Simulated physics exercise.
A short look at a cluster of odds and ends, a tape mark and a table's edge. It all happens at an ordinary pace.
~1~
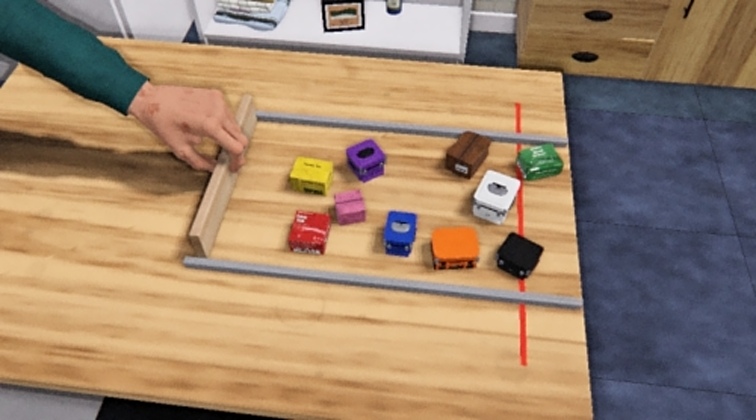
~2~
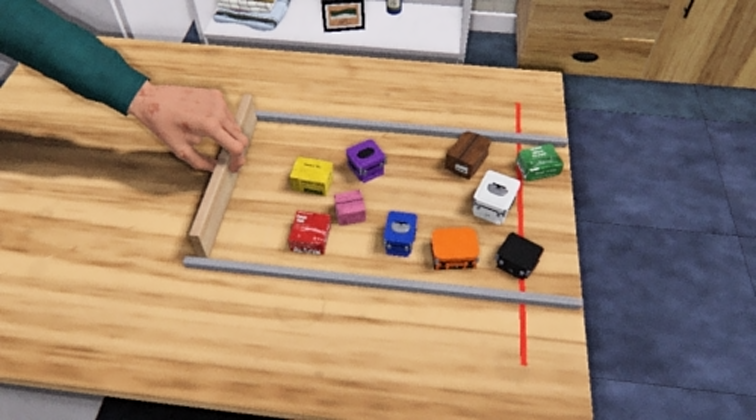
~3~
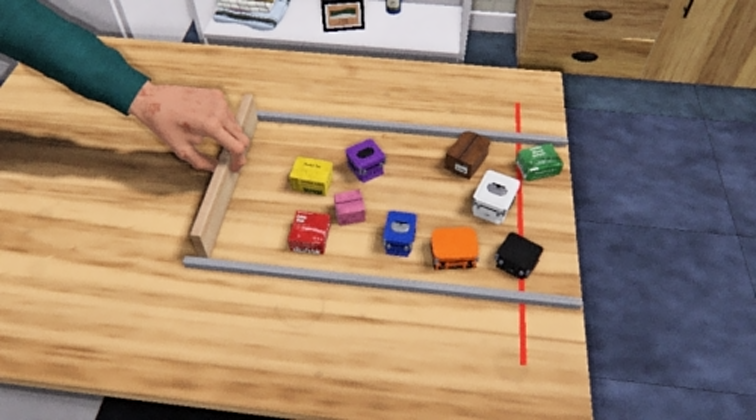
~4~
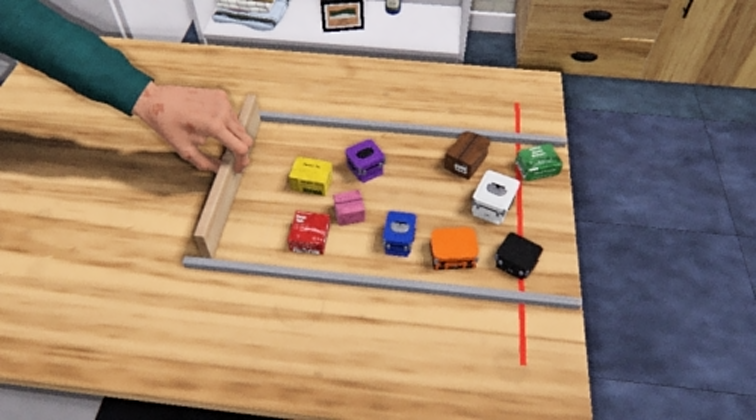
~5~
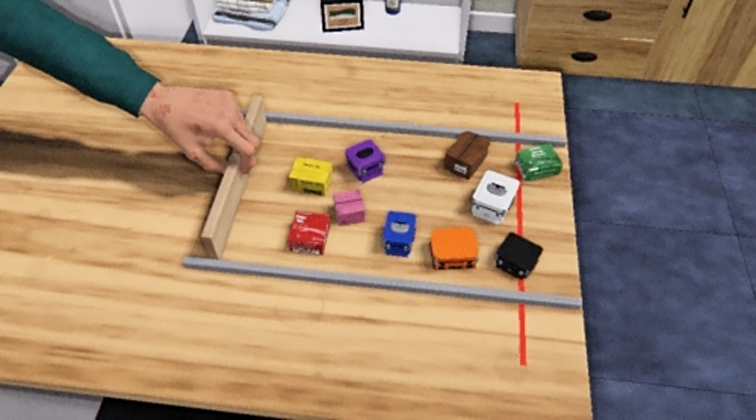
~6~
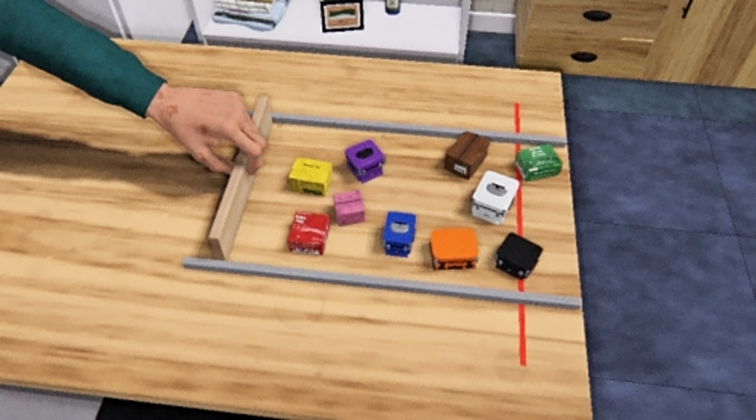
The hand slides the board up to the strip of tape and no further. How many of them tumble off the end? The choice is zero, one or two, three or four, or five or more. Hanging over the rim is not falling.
The number that fall off is three or four.
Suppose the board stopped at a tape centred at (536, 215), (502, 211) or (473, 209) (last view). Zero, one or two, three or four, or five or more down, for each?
In that order: More than four; 3 or 4; just one or two.
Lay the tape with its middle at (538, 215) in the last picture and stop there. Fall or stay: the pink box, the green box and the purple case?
The pink box is kept, the green box tumbles off, the purple case is kept.
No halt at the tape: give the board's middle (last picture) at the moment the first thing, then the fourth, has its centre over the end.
At (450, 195) for the first, at (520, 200) for the fourth.
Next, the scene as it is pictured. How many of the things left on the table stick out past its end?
It comes to 3.
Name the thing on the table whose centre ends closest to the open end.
It is the white case.
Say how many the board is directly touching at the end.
In contact: 4.
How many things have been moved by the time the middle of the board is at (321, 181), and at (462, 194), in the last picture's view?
First 4, then 10.
A little later, none off yet; green box at rest near (538, 163); black case at rest near (518, 257); white case at rest near (495, 198).
Next, none off yet; green box at rest near (538, 163); black case shifted about its own width near (557, 255); white case at rest near (495, 198).
When it is over, the number that fall off is three or four; down, orange case, black case and green box.
